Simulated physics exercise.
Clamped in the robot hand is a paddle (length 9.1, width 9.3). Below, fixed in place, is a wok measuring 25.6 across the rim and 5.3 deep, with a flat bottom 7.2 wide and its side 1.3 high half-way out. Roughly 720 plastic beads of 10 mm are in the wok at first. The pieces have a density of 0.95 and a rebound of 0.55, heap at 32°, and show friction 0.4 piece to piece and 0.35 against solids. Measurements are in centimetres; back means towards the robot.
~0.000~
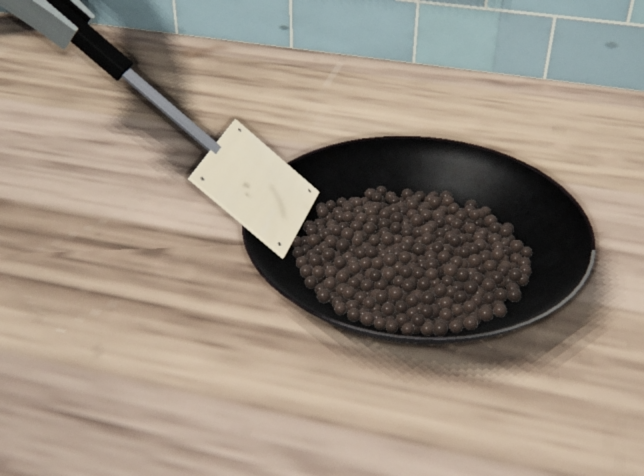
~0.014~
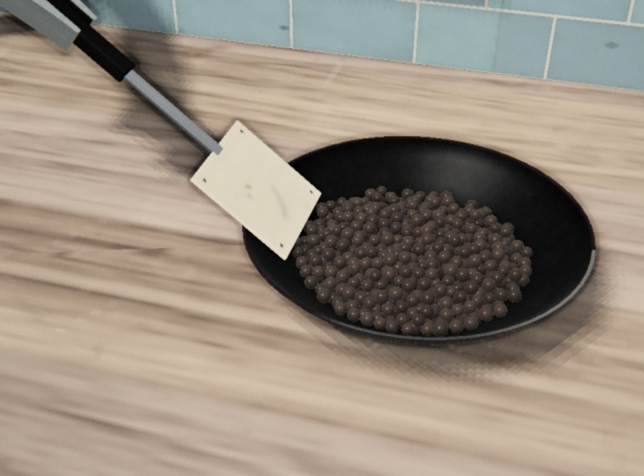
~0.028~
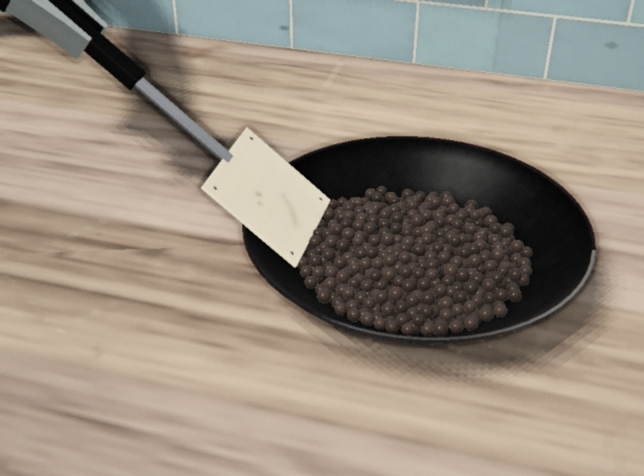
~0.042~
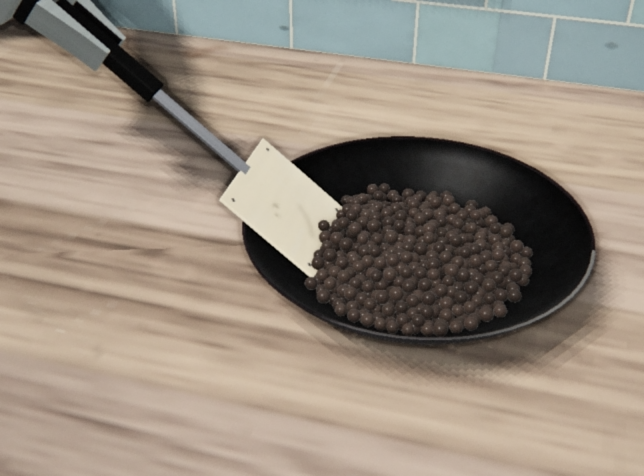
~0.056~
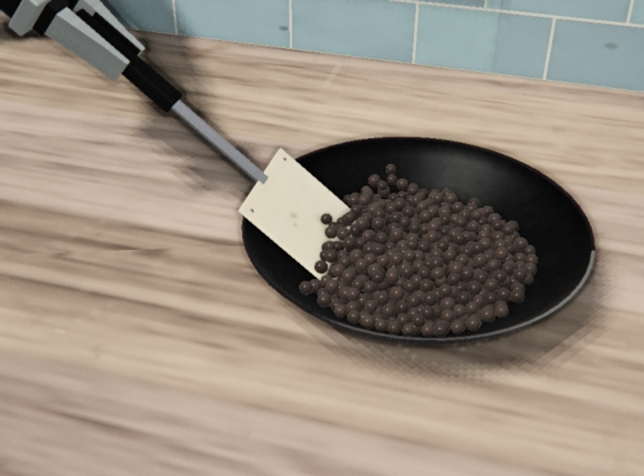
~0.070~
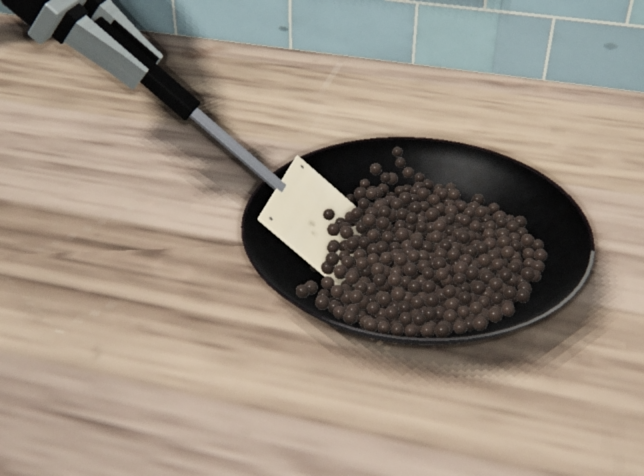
On a wooden countertop, a robot arm pushing a pale paddle rightward into dark beads in a black wok, shifting them slightly.
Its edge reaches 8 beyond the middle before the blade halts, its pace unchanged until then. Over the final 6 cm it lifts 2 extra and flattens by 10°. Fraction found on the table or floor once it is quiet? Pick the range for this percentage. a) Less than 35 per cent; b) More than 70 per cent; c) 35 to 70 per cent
35 to 70 per cent (c).
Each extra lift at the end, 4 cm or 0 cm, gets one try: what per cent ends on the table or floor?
You'd get some 40 per cent with the first setting and some 45 per cent with the second.
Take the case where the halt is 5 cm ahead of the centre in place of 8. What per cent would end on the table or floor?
Roughly 15 %.
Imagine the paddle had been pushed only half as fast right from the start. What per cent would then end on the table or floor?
I'd expect near 20 per cent.
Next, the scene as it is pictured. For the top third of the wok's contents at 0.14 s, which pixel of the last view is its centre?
The middle lies somewhere about (484, 238).
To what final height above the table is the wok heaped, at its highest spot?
About 5.0 centimetres.
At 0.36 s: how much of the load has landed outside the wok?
Share at that moment: About 30 %.
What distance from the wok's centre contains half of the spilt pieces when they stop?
About 30 centimetres.
By 0.11 s, sloping 39°, highest piece 7 above the table; 722 in the wok, 1 on the blade or in flight.
By 0.14 s, sloping 36°, highest piece 8 above the table; 719 in the wok, 4 on the blade or in flight.
By 0.36 s, sloping 29°, highest piece 10 above the table; 374 in the wok, 233 on the table or floor, 116 on the blade or in flight.
By 1.41 s, sloping 29°, highest piece 5 above the table; 374 in the wok, 349 on the table or floor.
Final count, 374 in the wok, 349 on the table or floor. That is 48 % on the table or floor.
